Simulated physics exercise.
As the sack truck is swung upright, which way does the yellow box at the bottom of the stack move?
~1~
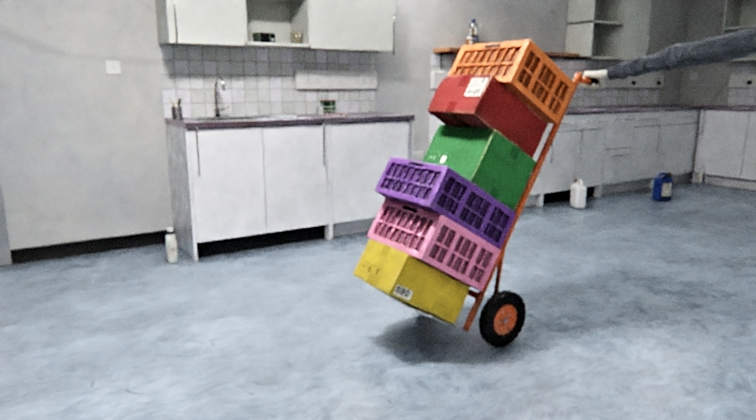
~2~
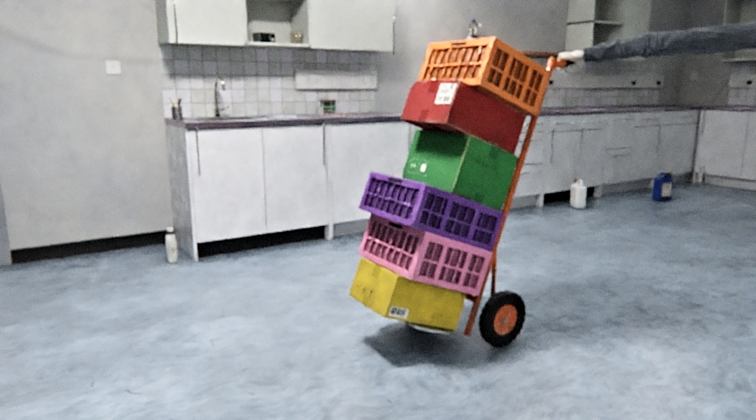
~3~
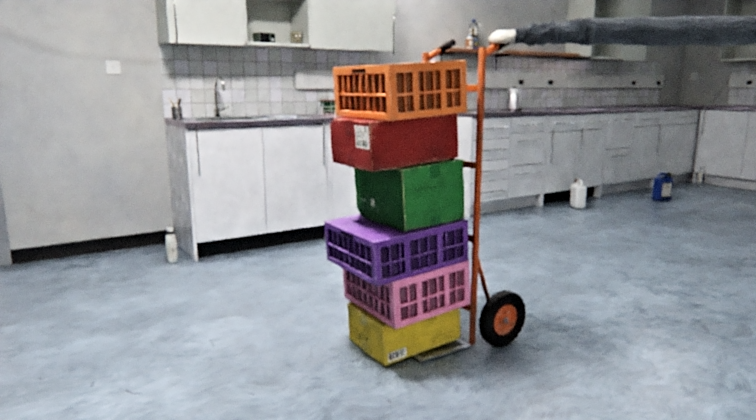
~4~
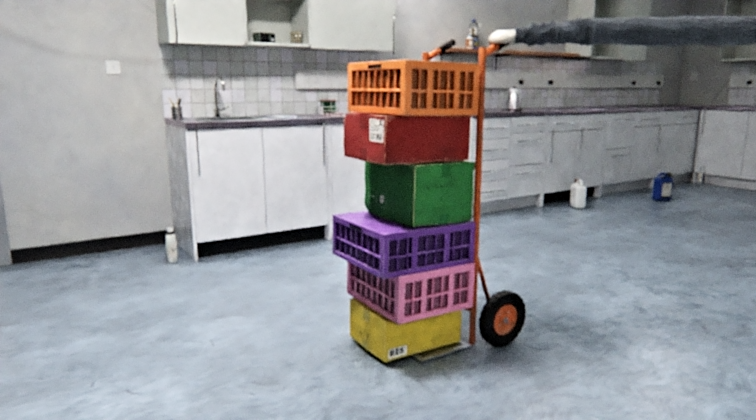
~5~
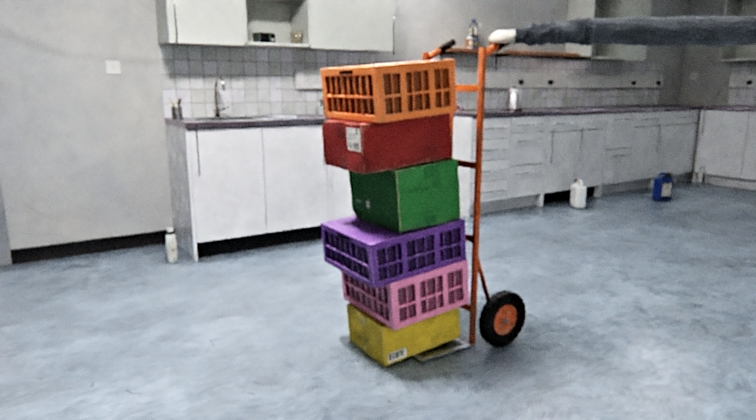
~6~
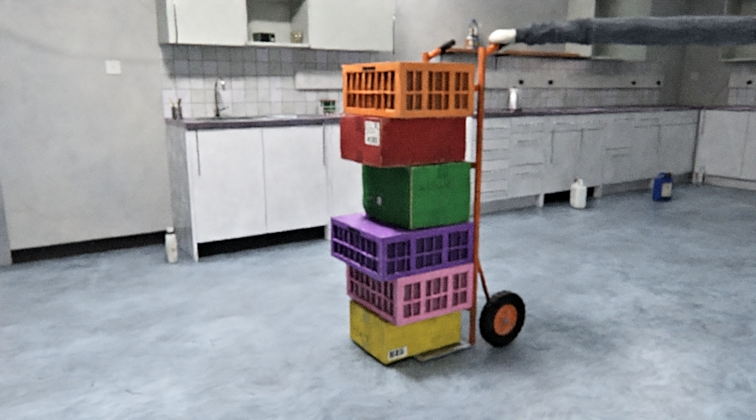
The yellow box moves down toward the floor as the truck comes upright.
